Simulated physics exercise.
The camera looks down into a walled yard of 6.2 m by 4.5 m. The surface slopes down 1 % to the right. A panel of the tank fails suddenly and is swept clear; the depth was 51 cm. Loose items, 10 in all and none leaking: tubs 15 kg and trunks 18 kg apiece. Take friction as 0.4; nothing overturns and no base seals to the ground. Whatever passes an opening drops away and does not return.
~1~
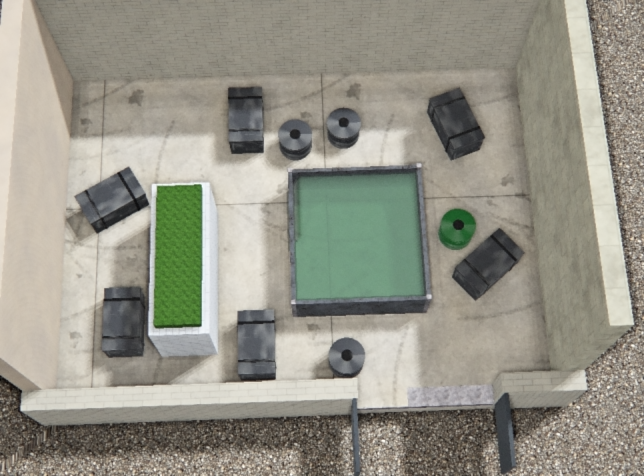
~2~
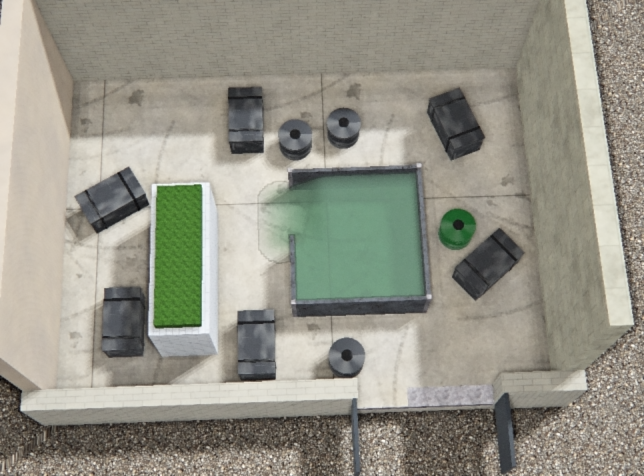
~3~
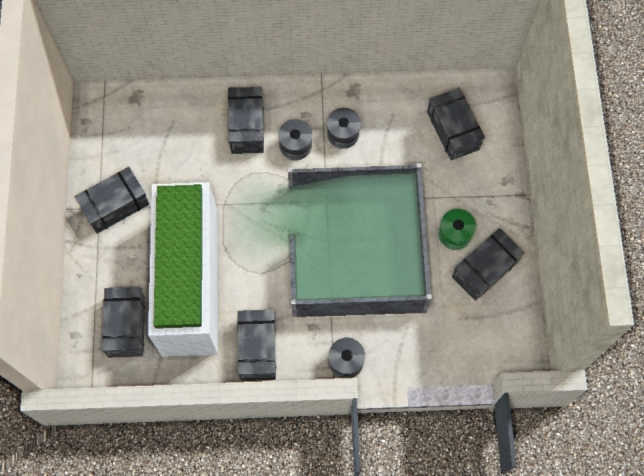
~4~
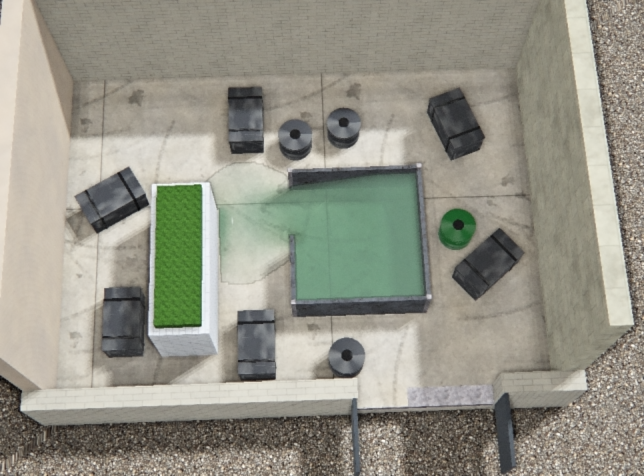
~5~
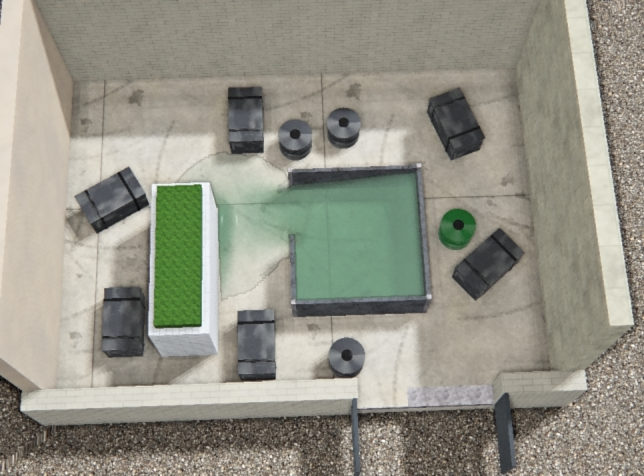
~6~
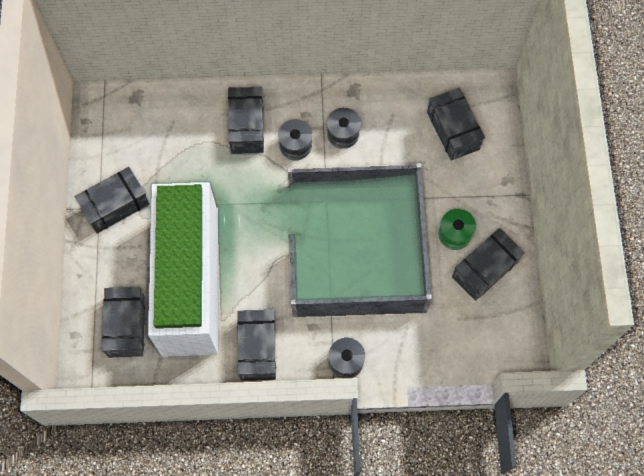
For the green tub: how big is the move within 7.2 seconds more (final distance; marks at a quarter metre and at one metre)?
Green tub stays put.
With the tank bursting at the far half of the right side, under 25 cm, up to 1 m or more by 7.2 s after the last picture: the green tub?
In that case the green tub ends far away.
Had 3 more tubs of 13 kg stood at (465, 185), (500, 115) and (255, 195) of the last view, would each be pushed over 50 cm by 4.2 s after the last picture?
In that order: Short of it, short of it, more.
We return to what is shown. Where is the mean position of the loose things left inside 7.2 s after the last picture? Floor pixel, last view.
Around (345, 238).
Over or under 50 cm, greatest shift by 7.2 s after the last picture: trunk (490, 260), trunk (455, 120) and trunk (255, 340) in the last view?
In that order: Short of it, less, past it.
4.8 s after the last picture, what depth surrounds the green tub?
Roughly 0 cm.
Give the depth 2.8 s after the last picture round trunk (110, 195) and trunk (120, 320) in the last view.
About 5 and 2 cm.
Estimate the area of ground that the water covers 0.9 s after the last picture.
About 10.0 m2.
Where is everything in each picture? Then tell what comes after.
The first frame shows the green tub at (458, 225) rests on the ground; water covers 2.7 m2; 0 of 10 have shifted.
The second frame shows the green tub at (458, 225), on the bottom; water covers 3.2 m2; 0 of 10 have shifted.
The third frame shows the green tub at (458, 225) rests on the ground; 3.8 m2 under water; 0 of 10 have shifted.
The fourth frame shows the green tub at (458, 225) rests on the ground; water covers 4.3 m2; 0 of 10 have shifted.
The fifth frame shows the green tub at (458, 225), on the bottom; 4.7 m2 under water; 0 of 10 have shifted.
The sixth frame shows the green tub at (458, 225), on the bottom; water covers 5.1 m2; 0 of 10 have shifted.
Then, 0.9 s after the last picture the green tub is near (458, 225), 0.0 m from its start, aground; 0 of 10 are out; 0 afloat.
Then, 2.8 s after the last picture the green tub is near (458, 225), 0.0 m from its start, aground; 0 of 10 are out; 1 afloat.
Then, 4.8 s after the last picture the green tub is near (458, 225), 0.0 m from its start, aground; 0 of 10 are out; 2 afloat.
Then, 7.2 s after the last picture the green tub is near (458, 225), 0.0 m from its start, aground; 0 of 10 are out; 2 afloat.
